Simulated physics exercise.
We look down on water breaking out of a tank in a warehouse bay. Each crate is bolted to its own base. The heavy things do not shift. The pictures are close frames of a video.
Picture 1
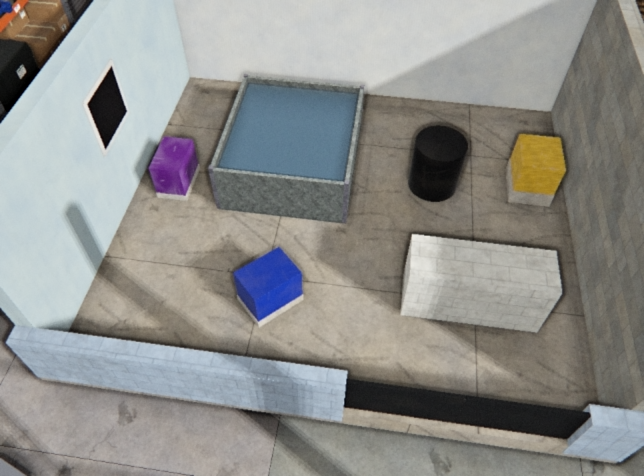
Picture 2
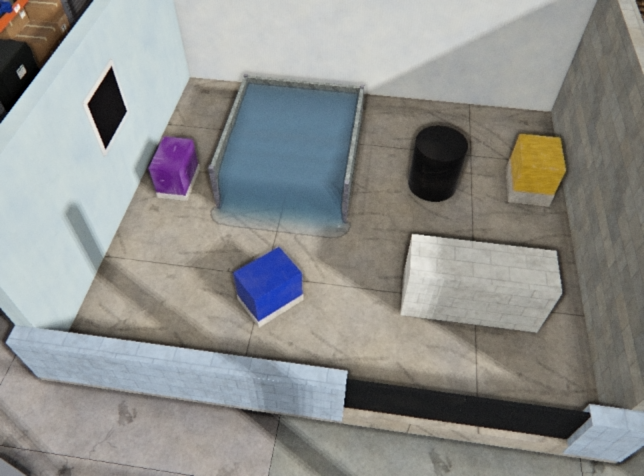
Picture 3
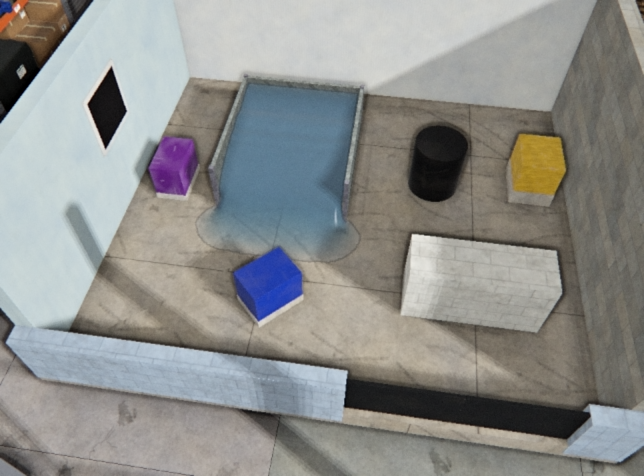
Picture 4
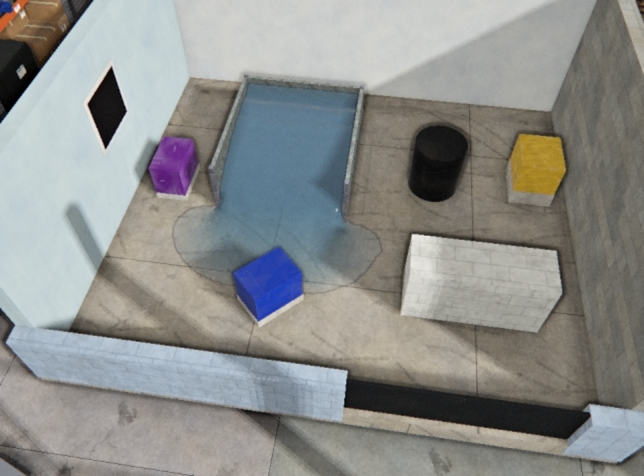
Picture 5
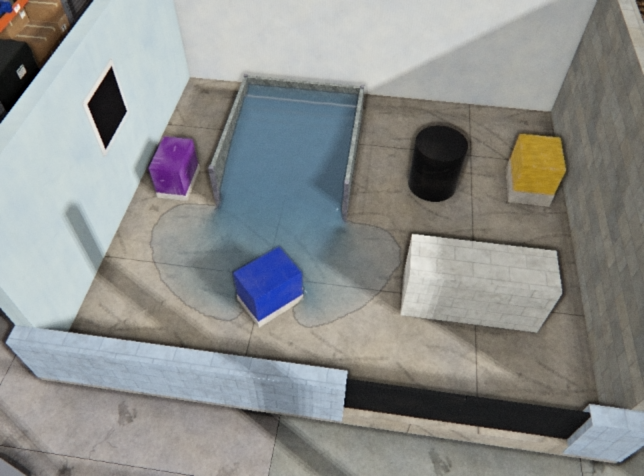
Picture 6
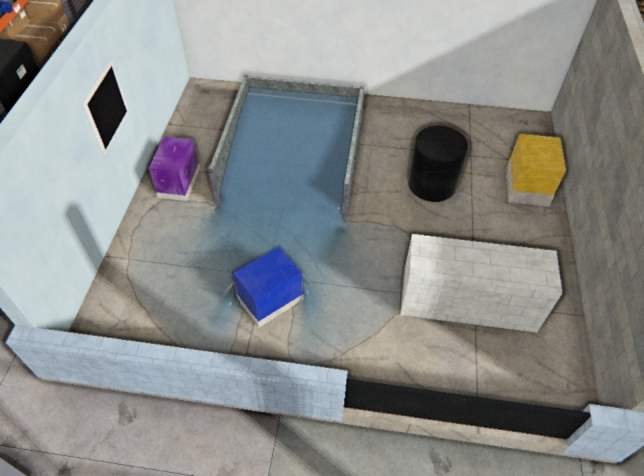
Water pours out of an open tank and spreads across the floor around a blue block.
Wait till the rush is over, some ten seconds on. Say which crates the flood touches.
In the end: The yellow crate stays dry; the purple crate gets wet; the blue crate gets wet.
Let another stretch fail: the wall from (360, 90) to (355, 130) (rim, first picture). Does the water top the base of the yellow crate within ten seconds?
Yellow is soaked.
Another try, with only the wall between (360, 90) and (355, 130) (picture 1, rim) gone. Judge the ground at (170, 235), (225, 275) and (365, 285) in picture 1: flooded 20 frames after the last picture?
As listed: Free of water, clear, wet.
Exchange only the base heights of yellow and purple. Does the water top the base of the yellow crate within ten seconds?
Then: Yellow crate is soaked.
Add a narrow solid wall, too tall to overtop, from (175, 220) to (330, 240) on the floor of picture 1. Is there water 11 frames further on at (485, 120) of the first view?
At that place: No water.
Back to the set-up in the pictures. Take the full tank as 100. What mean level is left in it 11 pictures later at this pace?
Some 30 per cent.
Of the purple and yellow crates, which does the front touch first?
First comes the purple crate.
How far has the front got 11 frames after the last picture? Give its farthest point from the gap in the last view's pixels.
Roughly at (596, 431).
A moment on, water covers 35 % of the floor; the yellow crate not reached, the purple crate water round its plinth, the blue crate water round its plinth.
Next, water covers 45 % of the floor; the yellow crate not reached, the purple crate water round its plinth, the blue crate water round its plinth.
Then, water covers 60 % of the floor; the yellow crate water round its plinth, the purple crate water round its plinth, the blue crate water round its plinth.
Later, water covers 100 % of the floor; the yellow crate water round its plinth, the purple crate water round its plinth, the blue crate water round its plinth.
In the end, water covers 100 % of the floor; the yellow crate stayed above the water, the purple crate was topped, the blue crate was topped.
